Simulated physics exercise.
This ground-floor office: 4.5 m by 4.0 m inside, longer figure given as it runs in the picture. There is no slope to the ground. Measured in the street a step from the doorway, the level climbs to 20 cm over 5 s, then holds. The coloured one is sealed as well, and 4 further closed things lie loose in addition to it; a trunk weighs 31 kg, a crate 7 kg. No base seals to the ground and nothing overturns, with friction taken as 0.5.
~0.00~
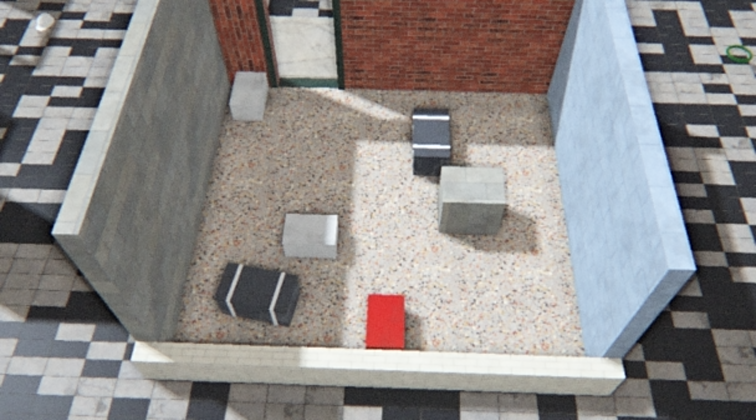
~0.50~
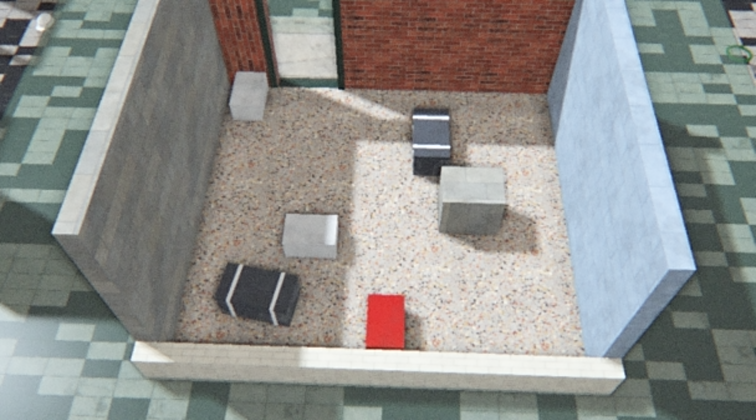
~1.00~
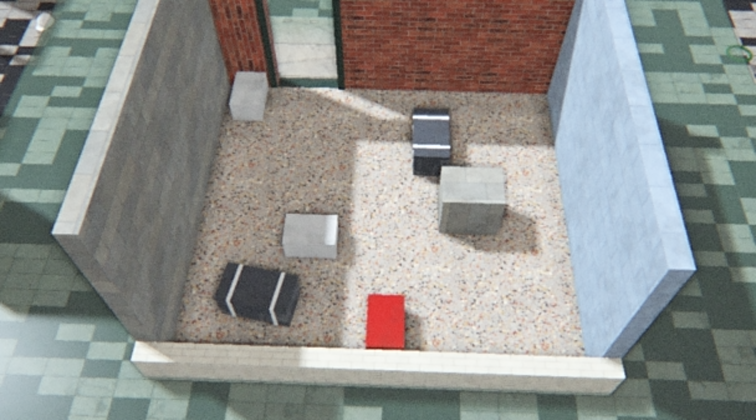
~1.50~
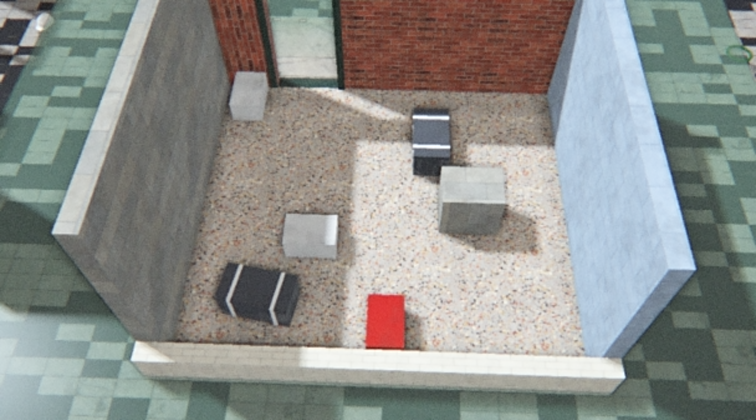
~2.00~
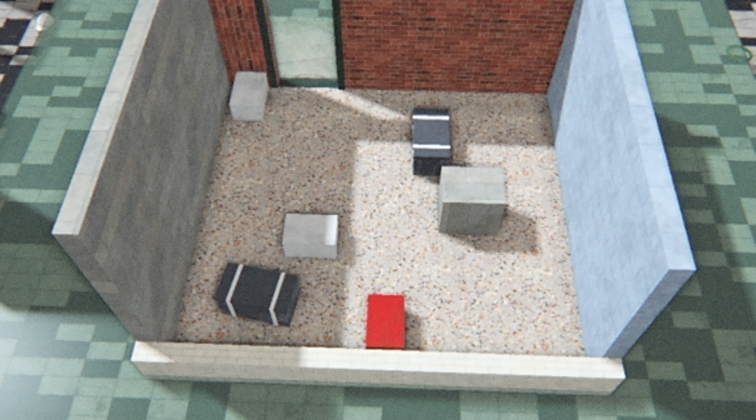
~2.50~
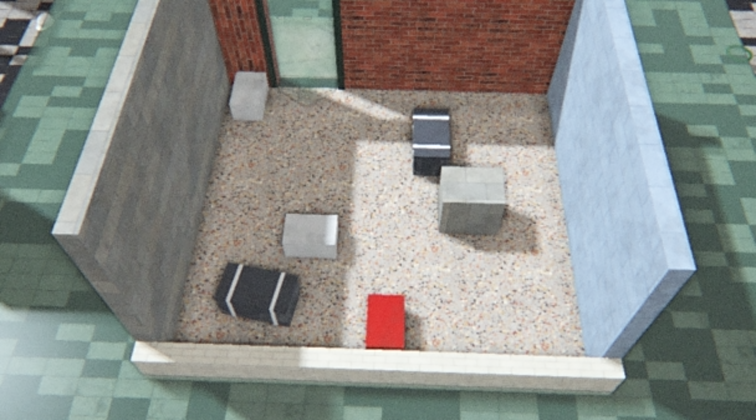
A small roofless room with a speckled floor, grey and pale blue side walls and a red brick back wall is seen from above its low front edge. A red crate sits at the front, a dark white-striped case and pale block to its left, a grey block and another dark case further back right, and a pale box by the doorway. The black-and-white paving outside abruptly turns patchy green, then shifts faintly, while the objects and camera stay still.
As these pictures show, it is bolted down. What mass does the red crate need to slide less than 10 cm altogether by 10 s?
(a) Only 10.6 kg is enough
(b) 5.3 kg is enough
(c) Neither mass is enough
Neither mass is enough.
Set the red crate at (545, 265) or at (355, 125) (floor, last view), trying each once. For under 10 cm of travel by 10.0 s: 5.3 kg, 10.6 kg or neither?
Result, try 1: Both pass; try 2: Both fail.
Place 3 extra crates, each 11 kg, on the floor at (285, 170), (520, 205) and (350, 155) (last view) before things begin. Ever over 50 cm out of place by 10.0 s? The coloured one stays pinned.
Order as asked: Goes beyond / stays within / goes beyond.
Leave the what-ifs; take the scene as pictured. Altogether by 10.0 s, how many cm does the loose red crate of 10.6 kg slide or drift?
I'd say close to 100 cm in total.
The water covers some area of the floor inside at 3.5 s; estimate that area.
That flooded area is roughly 1.5 m2.
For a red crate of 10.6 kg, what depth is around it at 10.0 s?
Close to 6 cm deep.
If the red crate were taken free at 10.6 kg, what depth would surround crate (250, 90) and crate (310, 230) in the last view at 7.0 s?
Some 2 cm at the first, some 4 cm at the second.
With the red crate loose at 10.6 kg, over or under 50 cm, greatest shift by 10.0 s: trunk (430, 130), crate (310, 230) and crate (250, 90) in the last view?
First stays inside, then exceeds it, then stays inside.
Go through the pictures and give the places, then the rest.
In the first frame, the red crate at (385, 320) rests on the ground; 0.0 m2 under water; 0 of 5 have shifted.
In the second frame, the red crate at (385, 320) rests on the ground; 0.0 m2 under water; 0 of 5 have shifted.
In the third frame, the red crate at (385, 320), on the bottom; 0.0 m2 under water; 0 of 5 have shifted.
In the fourth frame, the red crate at (385, 320) rests on the ground; water covers 0.0 m2; 0 of 5 have shifted.
In the fifth frame, the red crate at (385, 320) rests on the ground; 0.0 m2 under water; 0 of 5 have shifted.
In the sixth frame, the red crate at (385, 320), on the bottom; water covers 0.2 m2; 0 of 5 have shifted.
After 3.5 s the red crate would be 0 cm from its start with 5.3 kg and 0 cm from its start with 10.6 kg; 0 cm of water round it then.
After 4.5 s the red crate would be 0 cm from its start with 5.3 kg and 0 cm from its start with 10.6 kg; 0 cm of water round it then.
After 7.0 s the red crate would be 0 cm from its start with 5.3 kg and 0 cm from its start with 10.6 kg; 2 cm of water round it then.
After 10.0 s the red crate would be 117 cm from its start with 5.3 kg and 102 cm from its start with 10.6 kg; 6 cm of water round it then.
